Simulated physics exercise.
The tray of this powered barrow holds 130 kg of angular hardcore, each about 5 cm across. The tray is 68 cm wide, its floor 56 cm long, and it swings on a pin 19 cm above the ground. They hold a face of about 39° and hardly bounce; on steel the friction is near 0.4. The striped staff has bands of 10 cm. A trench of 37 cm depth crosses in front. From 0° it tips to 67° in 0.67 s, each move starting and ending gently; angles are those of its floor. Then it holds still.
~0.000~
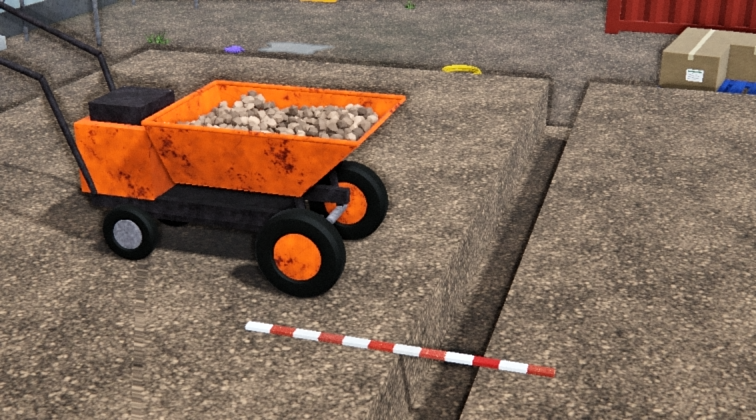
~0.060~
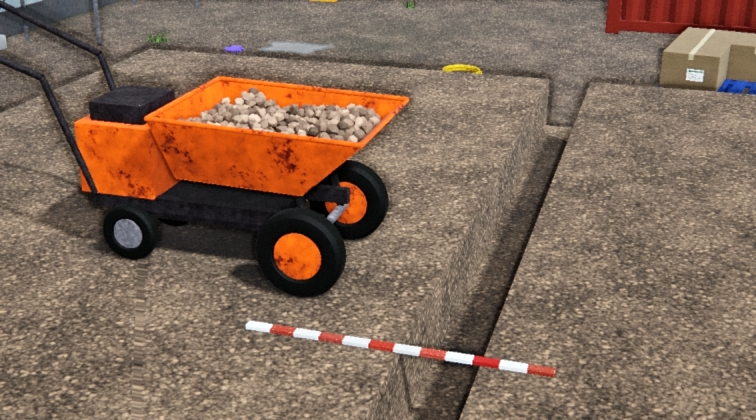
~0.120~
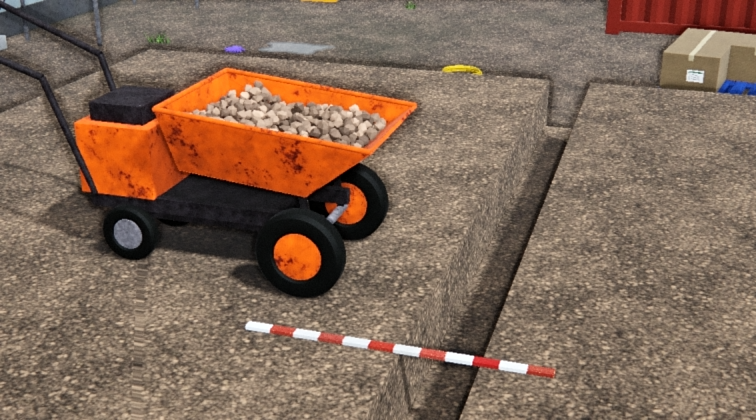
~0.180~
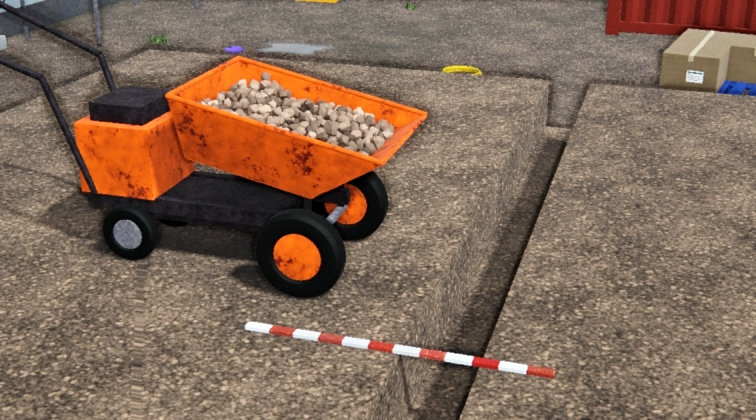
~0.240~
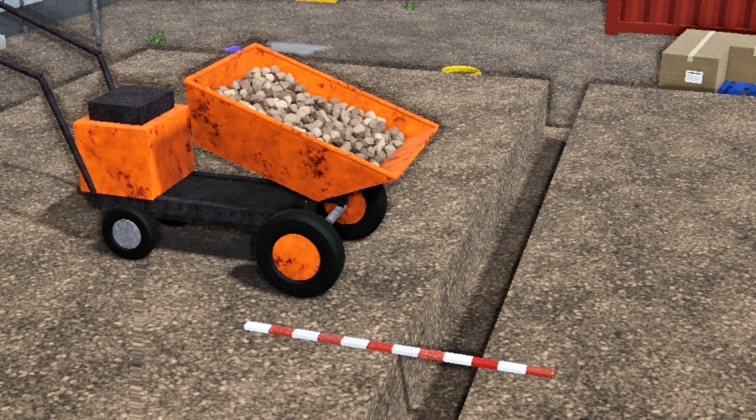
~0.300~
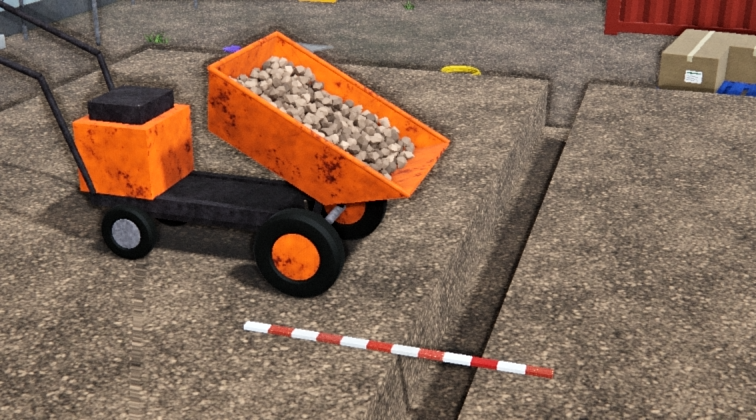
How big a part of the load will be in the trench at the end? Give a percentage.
Some 73 per cent of it.
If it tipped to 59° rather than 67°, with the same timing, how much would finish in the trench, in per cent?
In that case some 55 per cent.
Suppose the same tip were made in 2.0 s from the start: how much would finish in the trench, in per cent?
It would be near 95 per cent.
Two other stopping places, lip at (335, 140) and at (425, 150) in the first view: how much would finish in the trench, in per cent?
About 90 and 5 per cent.
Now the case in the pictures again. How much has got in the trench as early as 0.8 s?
Some 20 per cent.
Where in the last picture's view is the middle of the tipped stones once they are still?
Their middle is at about (486, 336).
After 0.5 s the floor is at 56°; 100 % in the tray; the foremost stones are at (436, 213).
After 0.8 s the floor is at 67°; 79 % in the tray, 20 % in the trench, 1 % past the trench; the foremost stones are at (511, 288).
After 1.1 s the floor is at 67°; 21 % in the tray, 52 % in the trench, 27 % past the trench; the foremost stones are at (646, 296).
After 3.1 s the floor is at 67°; 0 % in the tray, 73 % in the trench, 27 % past the trench; the foremost stones are at (745, 312).
